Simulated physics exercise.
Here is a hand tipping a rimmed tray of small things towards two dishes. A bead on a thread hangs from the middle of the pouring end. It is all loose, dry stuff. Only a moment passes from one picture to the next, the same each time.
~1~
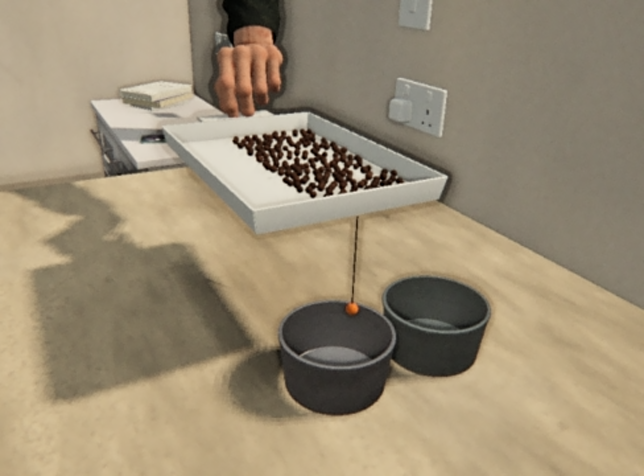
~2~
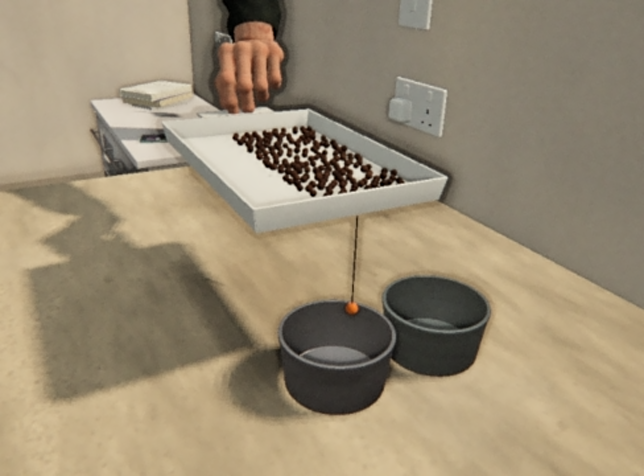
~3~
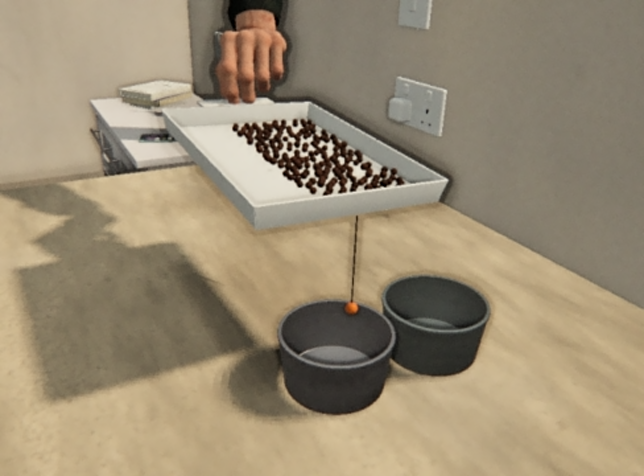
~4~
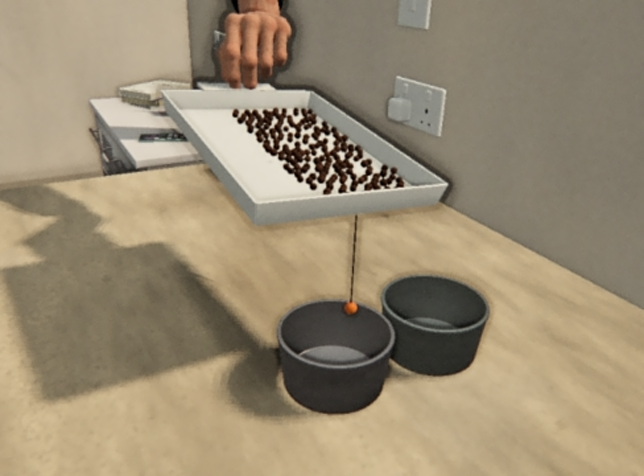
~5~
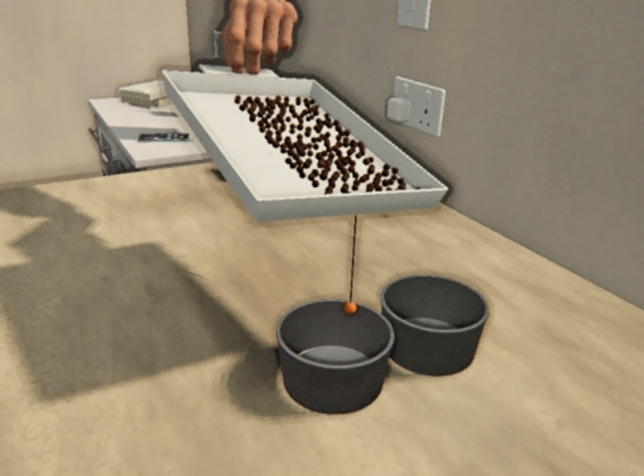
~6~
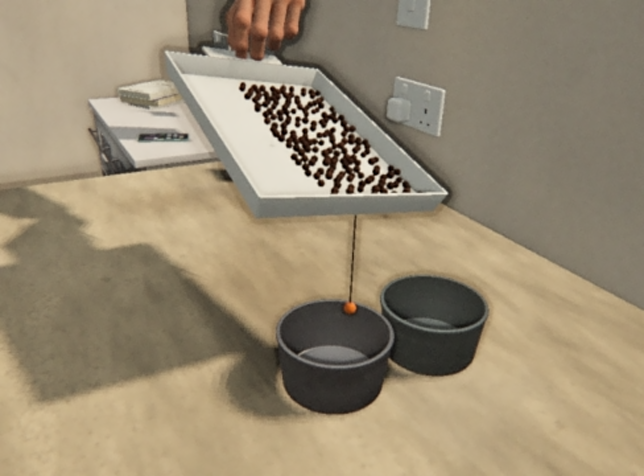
A hand raises the back of a white tray of small dark berries above two dishes.
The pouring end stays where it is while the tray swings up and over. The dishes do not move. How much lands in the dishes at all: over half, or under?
Caught overall: The larger part.
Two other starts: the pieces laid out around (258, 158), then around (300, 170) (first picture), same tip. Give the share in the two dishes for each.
First some 90, then 100 per cent.
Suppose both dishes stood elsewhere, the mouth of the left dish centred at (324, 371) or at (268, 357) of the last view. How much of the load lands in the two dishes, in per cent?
In turn 40 and 30 in a hundred.
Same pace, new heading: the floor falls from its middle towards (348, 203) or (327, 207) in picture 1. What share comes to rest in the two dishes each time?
First some 40, then 30 per cent.
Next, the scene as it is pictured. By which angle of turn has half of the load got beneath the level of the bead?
At some 95 degrees.
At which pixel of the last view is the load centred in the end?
Close to (430, 338).
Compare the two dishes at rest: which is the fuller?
The winner is right.
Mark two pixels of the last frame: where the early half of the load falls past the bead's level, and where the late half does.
Around (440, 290) and then (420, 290).
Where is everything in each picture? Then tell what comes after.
The first frame shows corners of the pouring end near (256, 208) and (441, 176), level; middle of the load near (313, 166), allspice berries; left dish near (366, 385); right dish near (468, 348); bead on its thread near (352, 309).
The second frame shows corners of the pouring end near (257, 206) and (441, 177), level; middle of the load near (313, 164).
The third frame shows corners of the pouring end near (258, 204) and (442, 179), tipped barely, lowest at the right corner; middle of the load near (313, 159).
The fourth frame shows corners of the pouring end near (259, 200) and (442, 183), tipped a little, lowest at the right corner; middle of the load near (314, 153).
The fifth frame shows corners of the pouring end near (261, 197) and (442, 187), tipped a little, lowest at the right corner; middle of the load near (316, 147).
The sixth frame shows corners of the pouring end near (263, 194) and (442, 191), tipped clearly, lowest at the right corner; middle of the load near (321, 143), near two thirds on the move; left dish near (364, 384); right dish near (466, 347).
Shortly afterwards, tray tipped steeply; all but a few on the tray; only a few in the air.
Next, tray tipped right over; near a quarter on the tray; near two thirds in the right dish; only a few outside both; a little in the air.
Some moments later, tray tipped past a quarter turn; all but a few in the right dish; only a few outside both.
In the end, tray tipped past a quarter turn; none at all in the left dish; all but a few in the right dish; only a few outside both.
